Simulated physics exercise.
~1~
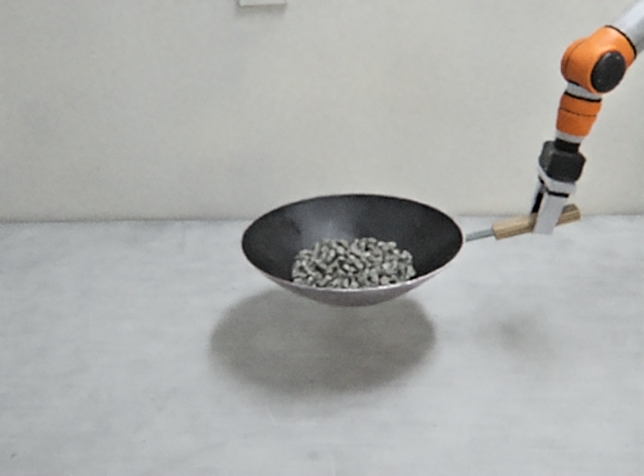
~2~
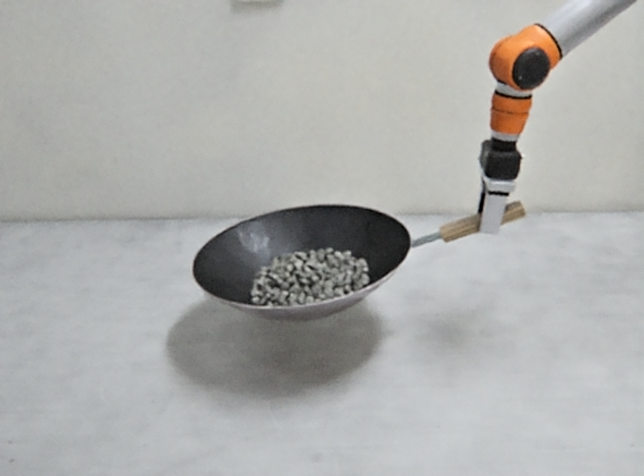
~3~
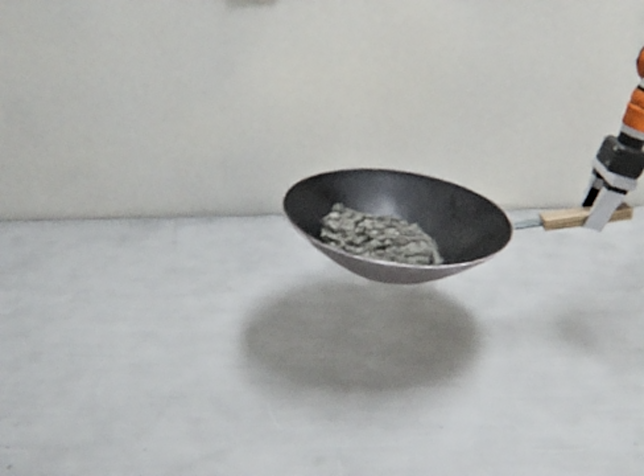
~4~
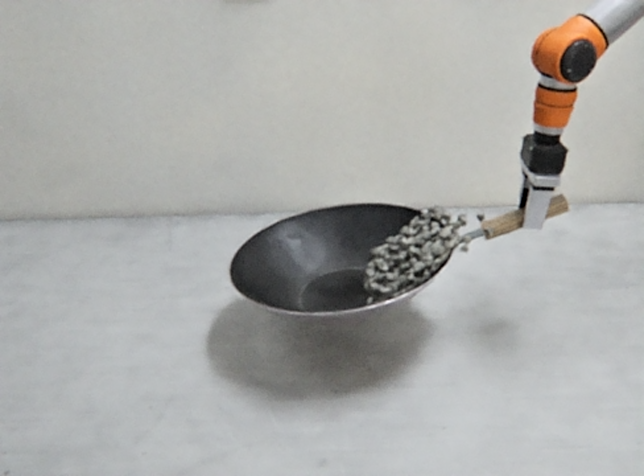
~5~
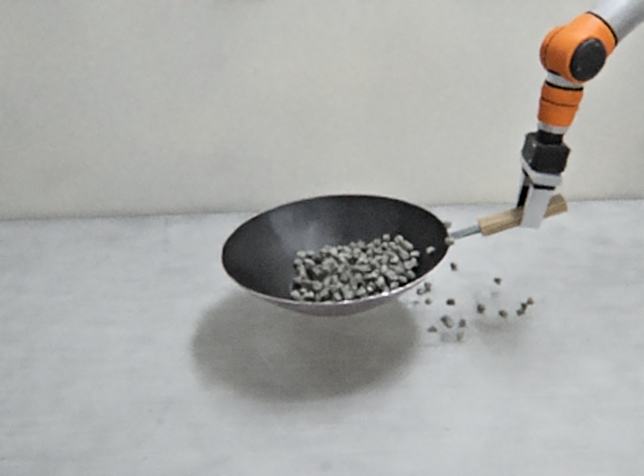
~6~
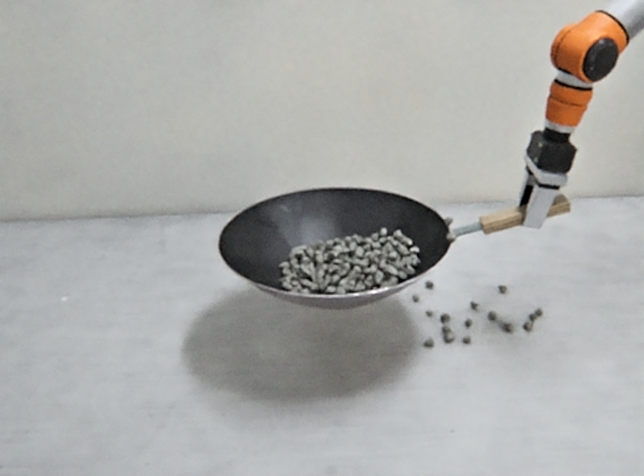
A robot arm jerks a wok of pebbles back and forth, spilling some beside it.
